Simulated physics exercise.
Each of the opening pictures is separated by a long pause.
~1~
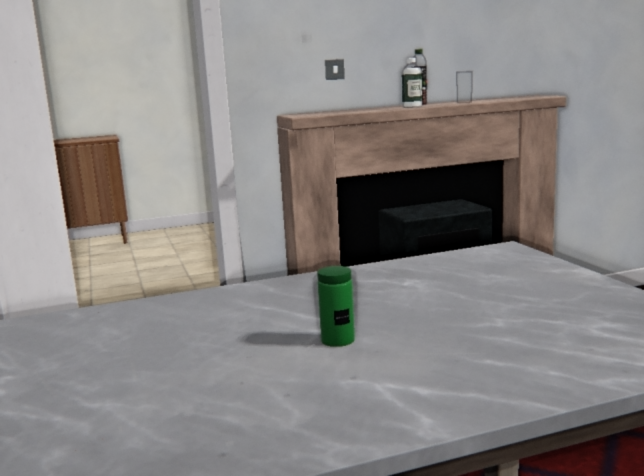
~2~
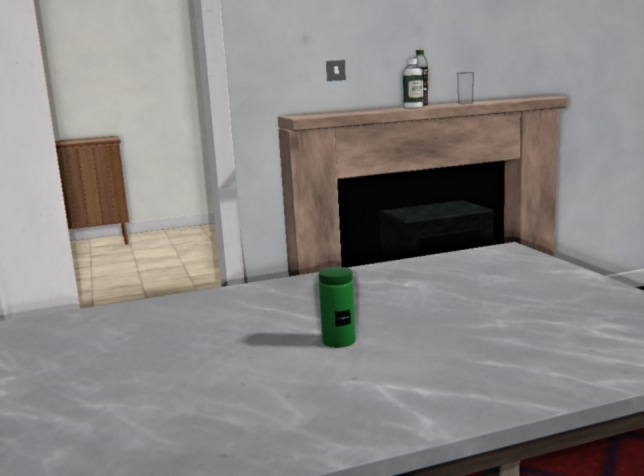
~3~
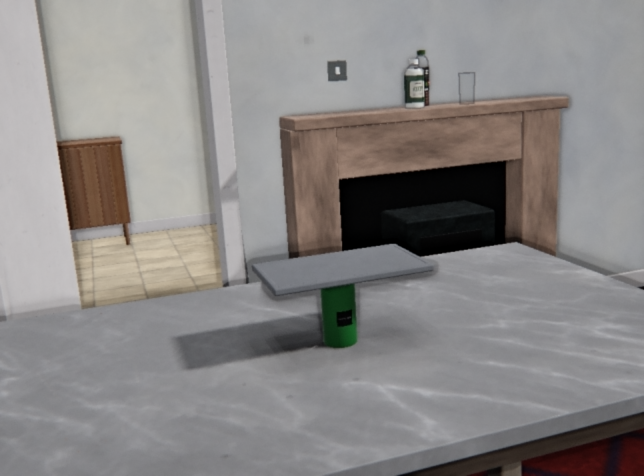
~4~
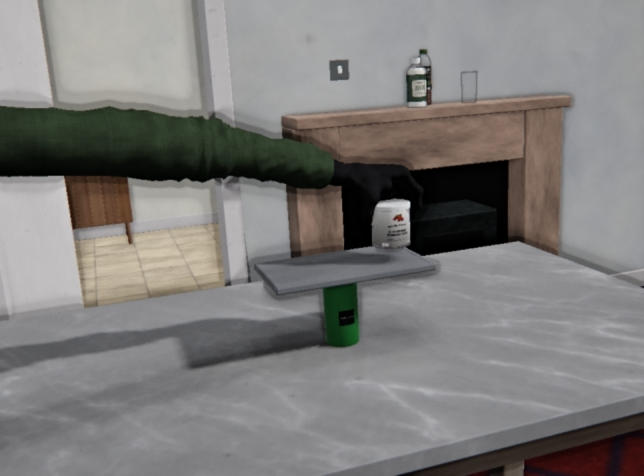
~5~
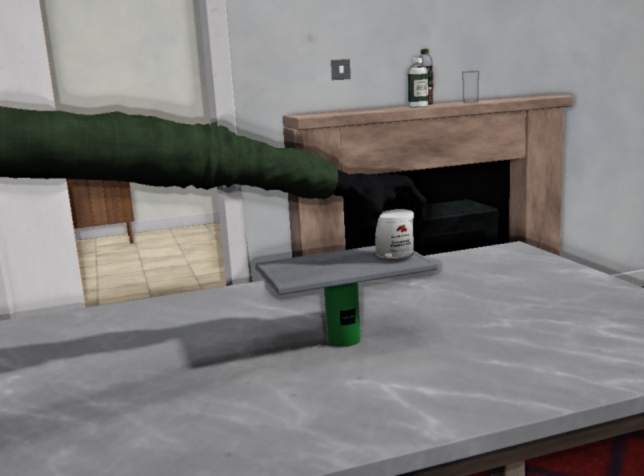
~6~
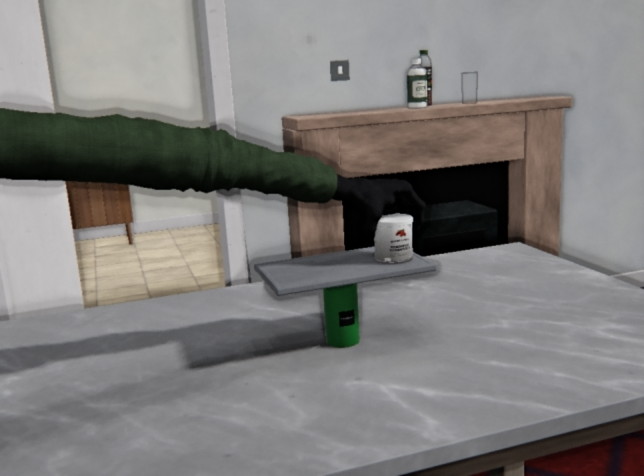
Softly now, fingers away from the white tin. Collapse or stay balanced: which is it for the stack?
Collapse.
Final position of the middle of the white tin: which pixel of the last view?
Around (459, 311).
Then, 0.30 s past the last view, white tin now fallen; grey lid rocked 45° from its first pose.
Then, 0.50 s past the last view, grey lid rocked 70° from its first pose.
Then, 0.80 s past the last view, grey lid now fallen; green jar rocked 17° from its first pose.
Then, 1.00 s past the last view, green jar rocked 72° from its first pose.
Finally, fallen, white tin, green jar and grey lid. Final places as the last picture's camera would see them, white tin near (460, 311). The stack gives way.
